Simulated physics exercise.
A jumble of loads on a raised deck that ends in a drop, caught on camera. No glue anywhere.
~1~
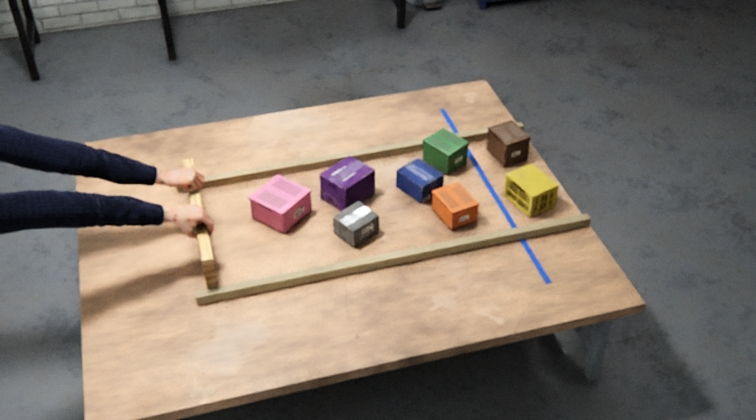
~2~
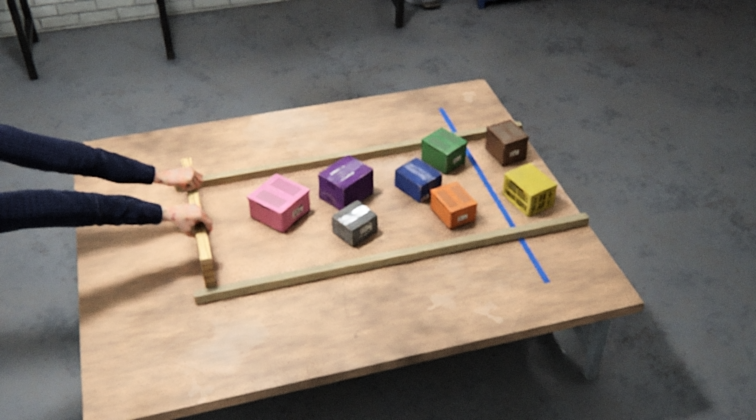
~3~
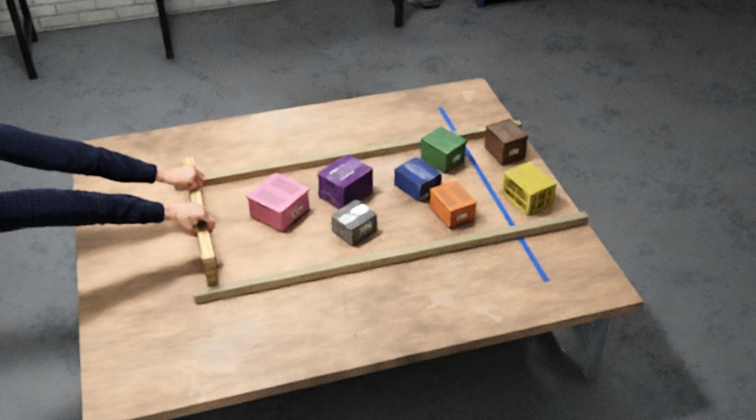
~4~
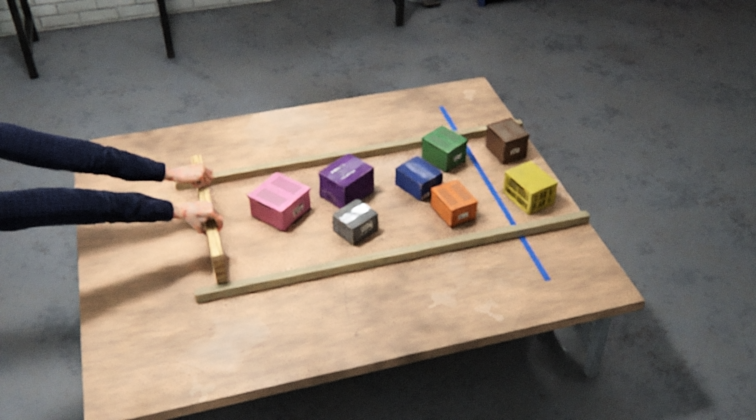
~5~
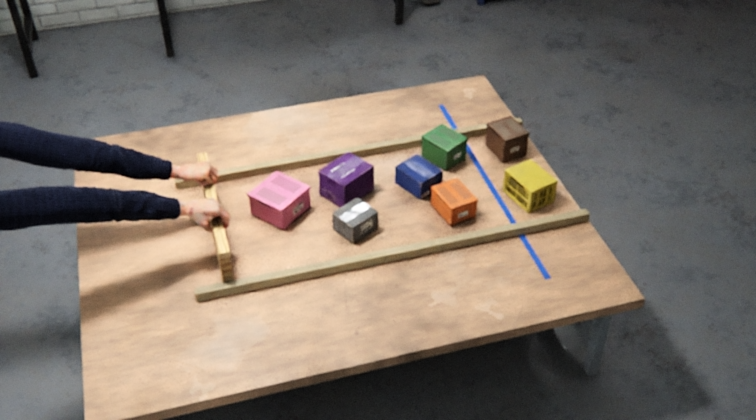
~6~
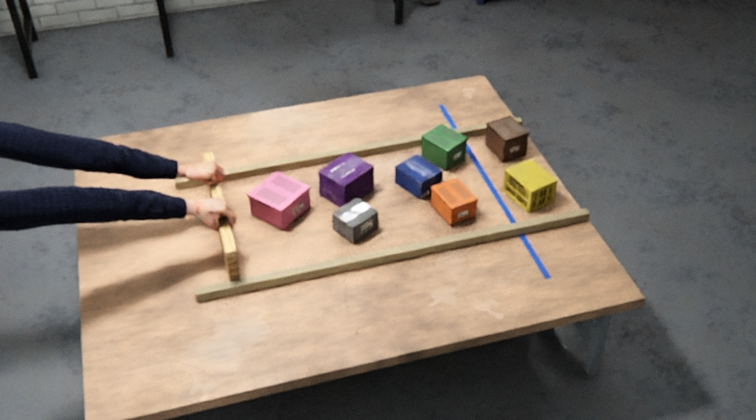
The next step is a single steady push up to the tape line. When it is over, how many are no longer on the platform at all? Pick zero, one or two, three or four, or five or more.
The answer is one or two.
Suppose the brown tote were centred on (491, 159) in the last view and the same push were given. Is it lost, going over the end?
Result: It falls away.
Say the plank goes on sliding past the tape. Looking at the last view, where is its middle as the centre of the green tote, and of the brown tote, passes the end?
(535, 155) and (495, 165), more or less.
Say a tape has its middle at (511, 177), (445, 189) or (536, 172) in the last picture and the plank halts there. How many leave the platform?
Going through them in order, you'd see 5, 0 and 6.
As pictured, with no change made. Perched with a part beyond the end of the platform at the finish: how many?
Count: 2.
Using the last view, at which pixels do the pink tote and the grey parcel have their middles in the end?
The pink tote ends at (509, 168) and the grey parcel at (519, 194).
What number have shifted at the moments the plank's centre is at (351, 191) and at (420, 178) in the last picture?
One spot: 5. Other spot: 7.
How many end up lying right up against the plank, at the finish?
My count gives 3.
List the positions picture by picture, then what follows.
Brown tote (508, 144); yellow crate (531, 190); green tote (445, 152); plank (200, 223); tape (489, 186), in the first frame.
Yellow crate (529, 189); blue box (418, 180), in the second frame.
Green tote (443, 150); orange tote (453, 204), in the third frame.
Brown tote (507, 141); purple box (347, 182), in the fourth frame.
Yellow crate (530, 186); plank (215, 216), in the fifth frame.
Brown tote (507, 139); yellow crate (529, 185); green tote (444, 148); plank (221, 216); tape (488, 181), in the sixth frame.
Soon after, none off yet; brown tote at rest near (507, 139); yellow crate at rest near (529, 185); green tote at rest near (444, 148).
After that, none off yet; brown tote moving near (508, 138); yellow crate at rest near (529, 185); green tote displaced a little near (455, 144).
In the end, the number that fall off is one or two; gone, blue box and yellow crate.
